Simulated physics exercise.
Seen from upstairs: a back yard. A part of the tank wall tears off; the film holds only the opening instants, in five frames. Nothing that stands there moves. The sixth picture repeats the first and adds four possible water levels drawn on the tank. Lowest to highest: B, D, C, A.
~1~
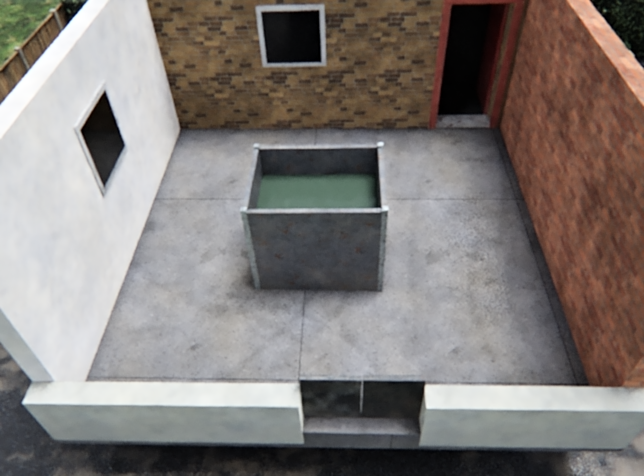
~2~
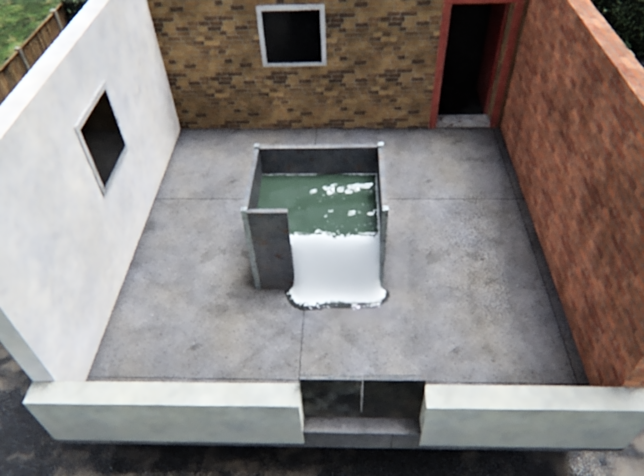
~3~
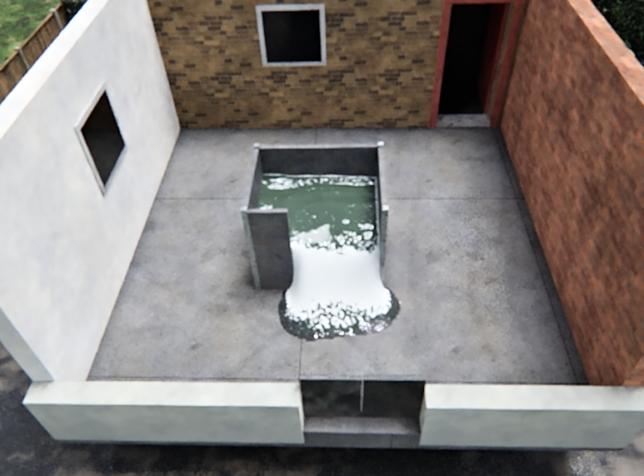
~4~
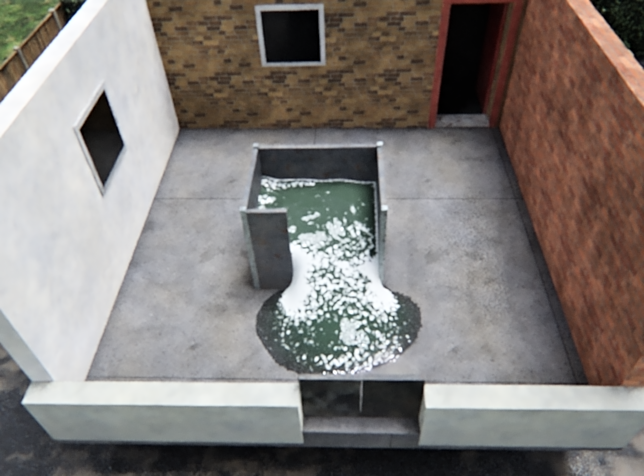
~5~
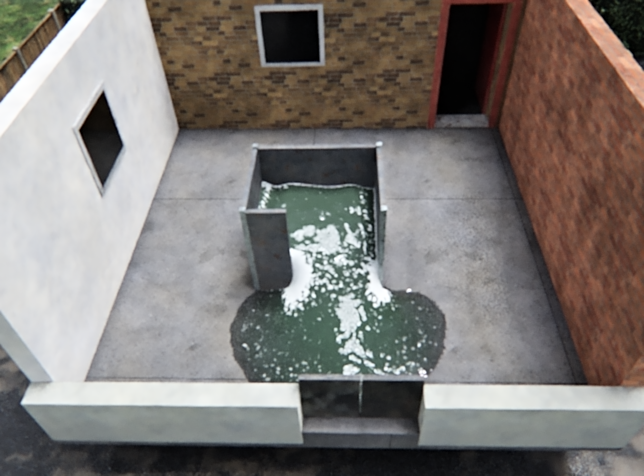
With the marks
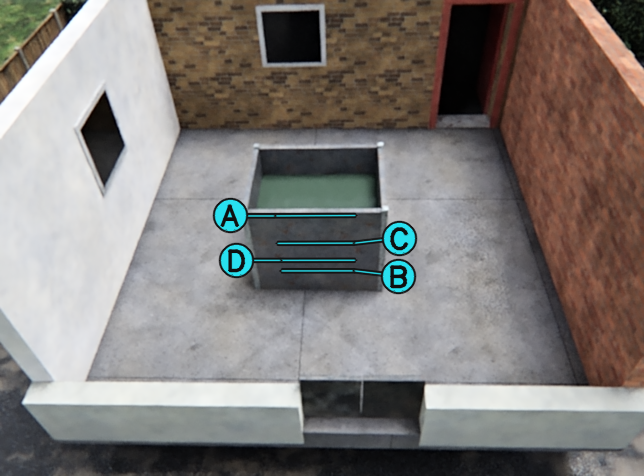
In a walled back yard seen from above, the front of a square tank of green water opened, and water poured out in a white, foamy rush, then spread across the concrete towards the front gate.
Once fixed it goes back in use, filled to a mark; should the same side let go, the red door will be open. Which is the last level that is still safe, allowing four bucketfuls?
The answer is line C.
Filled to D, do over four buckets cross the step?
No, that is safe.
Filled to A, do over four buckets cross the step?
Yes, that goes wrong.
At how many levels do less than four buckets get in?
Three of the four.
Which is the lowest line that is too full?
It is A.
In cyan, A at (314, 215); B at (318, 270); C at (316, 243); D at (317, 260); from the bottom up B, D, C, A.
With A, about 11 bucketfuls get in.
With B, nothing gets over.
With C, a bucket or two gets in.
With D, nothing gets over.
